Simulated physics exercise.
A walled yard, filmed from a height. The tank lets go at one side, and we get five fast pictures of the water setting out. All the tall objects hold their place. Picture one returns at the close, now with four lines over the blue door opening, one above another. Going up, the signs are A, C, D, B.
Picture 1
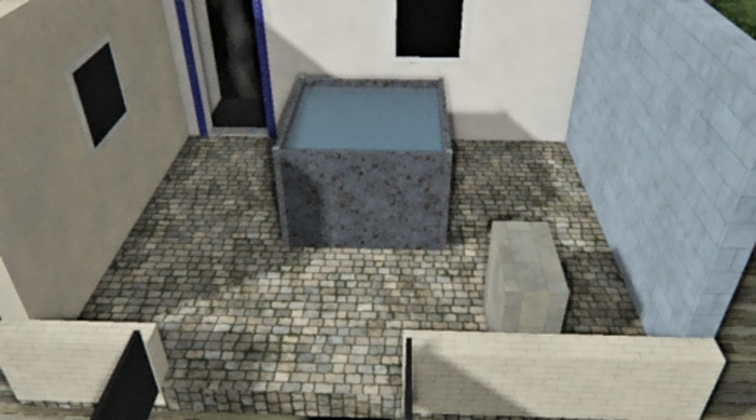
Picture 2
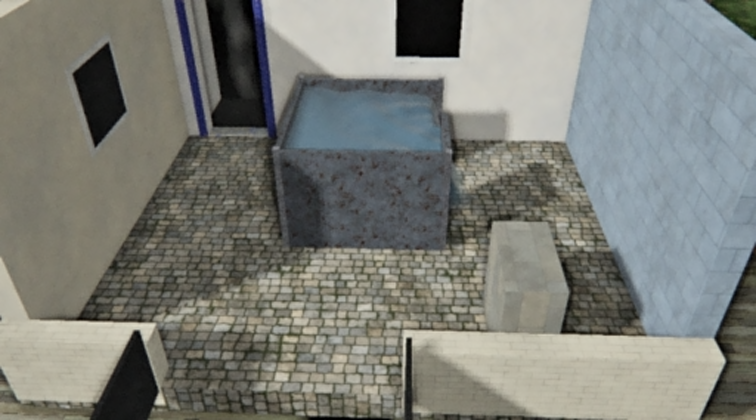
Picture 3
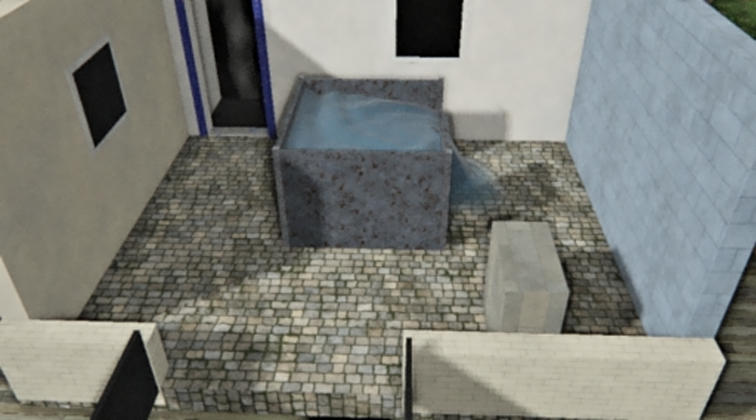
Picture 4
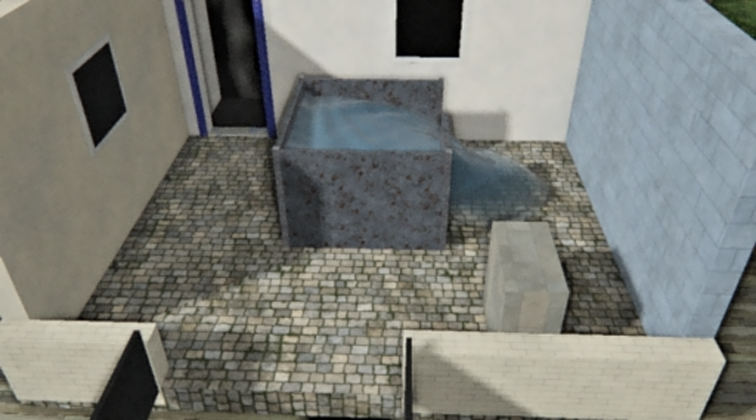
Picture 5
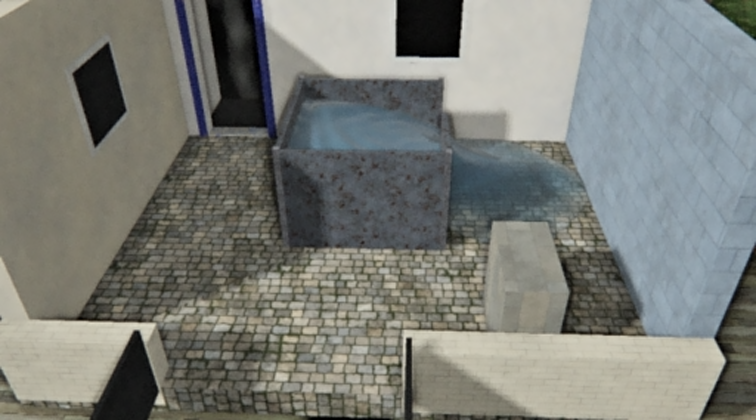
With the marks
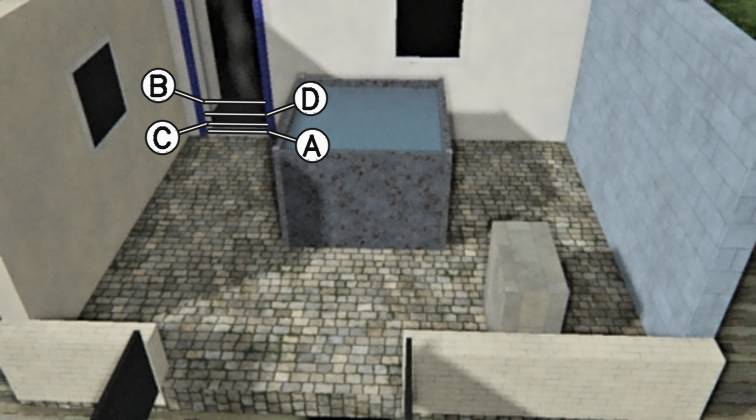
In this clip, a grey stone tank of still water stands in a walled, cobbled yard near a blue-edged doorway; the water ripples, then pours from the tank's right side and spreads across the ground toward the pale blue wall.
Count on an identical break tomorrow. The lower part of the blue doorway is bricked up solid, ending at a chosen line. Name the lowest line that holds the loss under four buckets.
The limit is C.
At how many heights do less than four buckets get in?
Three.
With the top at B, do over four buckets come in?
No, not at all.
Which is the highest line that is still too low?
A it is.
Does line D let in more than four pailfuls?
No, not at all.
On the marked copy, A at (238, 131); B at (233, 101); C at (237, 124); D at (235, 114); from the bottom up A, C, D, B.
Choosing A, about 9 bucketfuls get in.
Choosing B, nothing gets over.
Choosing C, a splash gets over, under a bucket.
Choosing D, nothing gets over.
